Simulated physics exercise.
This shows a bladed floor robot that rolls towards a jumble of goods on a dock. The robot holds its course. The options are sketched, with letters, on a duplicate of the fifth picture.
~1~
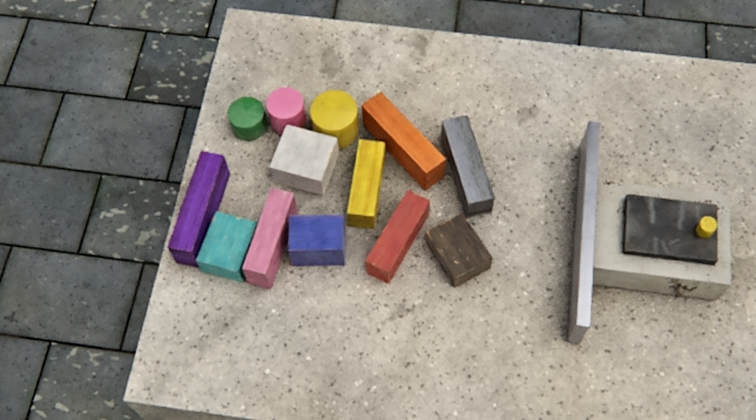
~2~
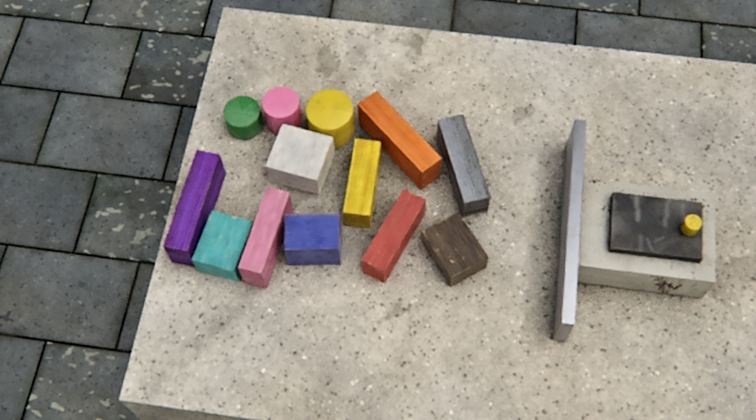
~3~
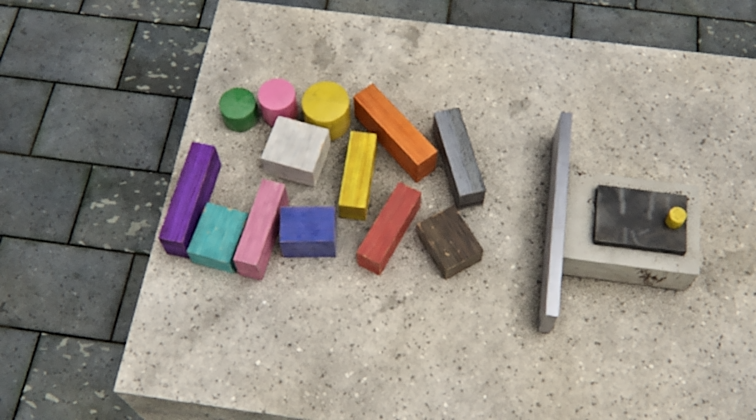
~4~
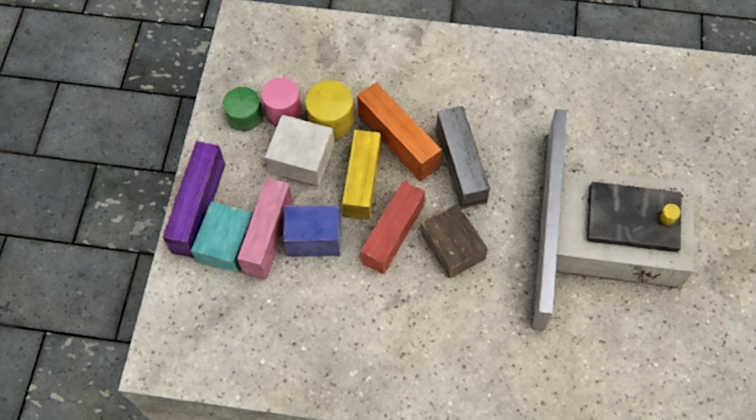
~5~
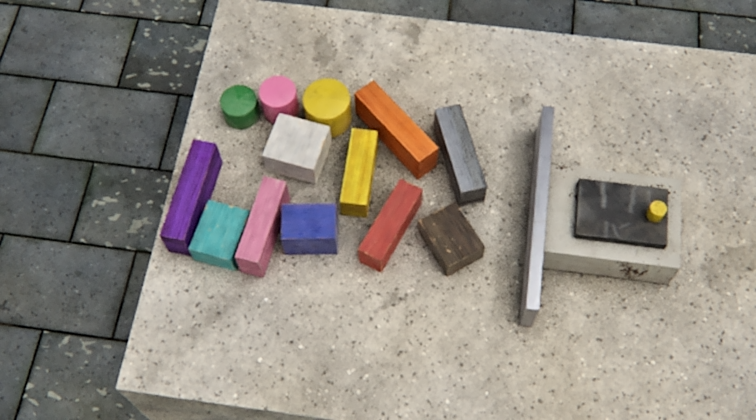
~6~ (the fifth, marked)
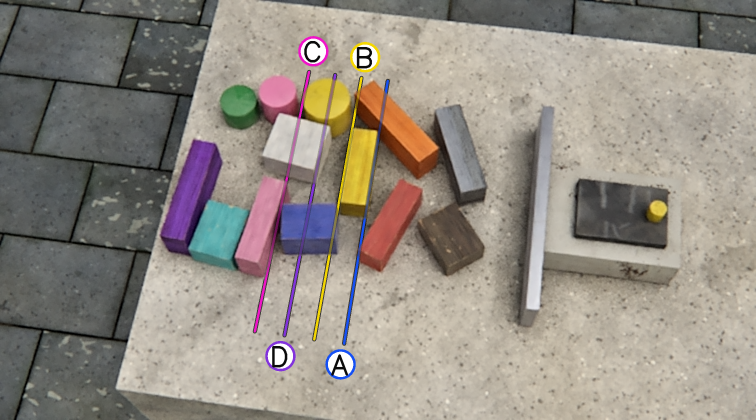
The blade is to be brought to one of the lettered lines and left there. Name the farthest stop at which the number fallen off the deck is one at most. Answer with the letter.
It can go as far as B.
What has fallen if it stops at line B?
It is the purple stick.
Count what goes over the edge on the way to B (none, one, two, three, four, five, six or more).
In all, one.
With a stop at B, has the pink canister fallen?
No.
On the copy, A at (367, 204); B at (339, 200); C at (284, 193); D at (311, 197).
On B. First, robot (541, 203); grey stick (450, 152); black crate (426, 229).
Then, robot (467, 193); turquoise crate (215, 235); pink bar (251, 225).
Finally, robot (414, 187); purple stick over the edge; turquoise crate (164, 232); one fallen.
By contrast, A is within the limit but short; C drops four; D drops three.
